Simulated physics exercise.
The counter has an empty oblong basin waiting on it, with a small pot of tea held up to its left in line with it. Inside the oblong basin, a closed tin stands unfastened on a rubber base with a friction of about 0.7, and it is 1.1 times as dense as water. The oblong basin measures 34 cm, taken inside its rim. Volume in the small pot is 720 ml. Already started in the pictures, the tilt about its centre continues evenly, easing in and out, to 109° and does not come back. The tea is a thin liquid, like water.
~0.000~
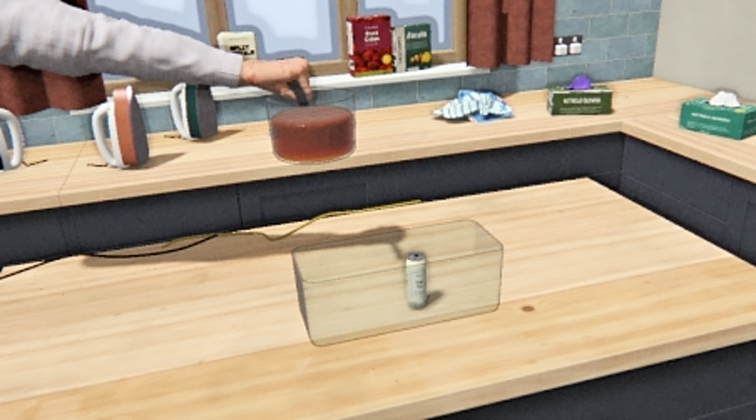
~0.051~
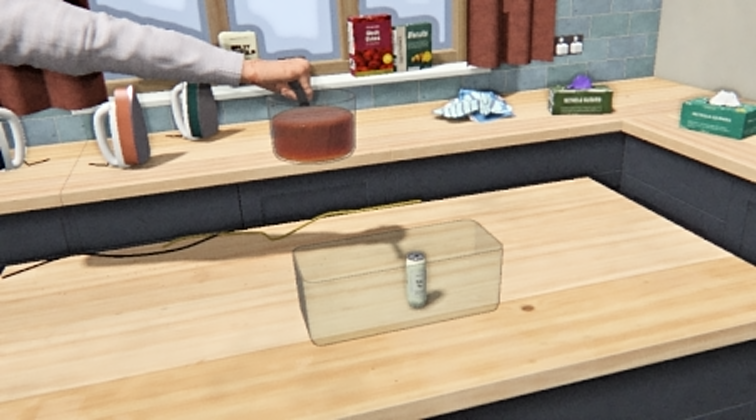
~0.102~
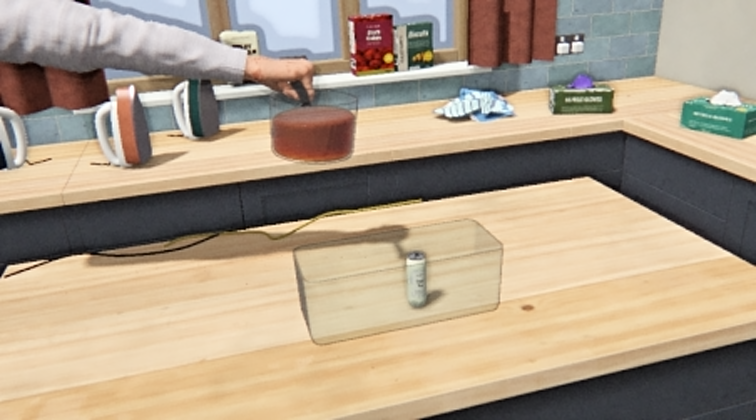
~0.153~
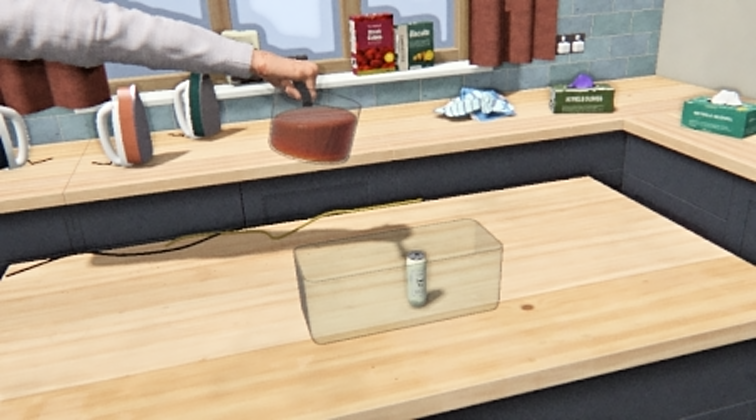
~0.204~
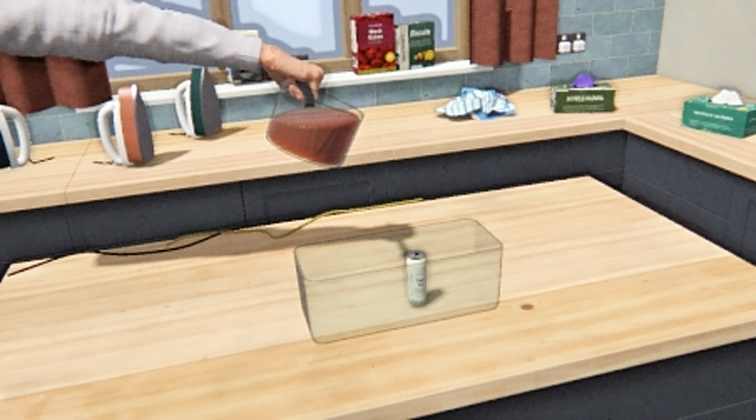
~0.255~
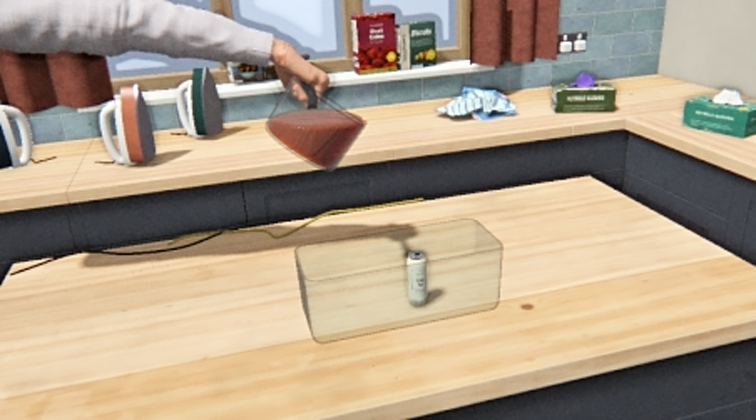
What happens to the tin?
Watch, it's going to be unseated.
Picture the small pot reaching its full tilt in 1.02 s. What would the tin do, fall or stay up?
It stays steady, then.
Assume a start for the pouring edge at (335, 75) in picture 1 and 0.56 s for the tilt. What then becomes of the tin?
Then it tips over.
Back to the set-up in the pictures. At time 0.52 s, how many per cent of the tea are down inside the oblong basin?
At that time the basin holds about 7 per cent of the liquid.
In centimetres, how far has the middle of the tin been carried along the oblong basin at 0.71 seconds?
The tin is about 0 cm from where it started.
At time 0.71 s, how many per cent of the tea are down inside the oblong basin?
Roughly 76 percent of it.
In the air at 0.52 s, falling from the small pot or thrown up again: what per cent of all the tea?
It comes to roughly 56 per cent.
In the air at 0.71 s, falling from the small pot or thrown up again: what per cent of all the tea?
Near 18 per cent, I'd say.
Then, 0.52 s in, the tilt is 101° and 36 per cent is still to pour; the tin stands where it began.
Then, 0.71 s in, the tilt is 109° and 7 per cent is still to pour; the tin stands where it began.
Then, 0.91 s in, the tilt is 109° and 0 per cent is still to pour; the tin leans 30°.
Then, 1.13 s in, the tilt is 109° and 0 per cent is still to pour; the tin lies on its side.
Finally, the tin lies on its side.
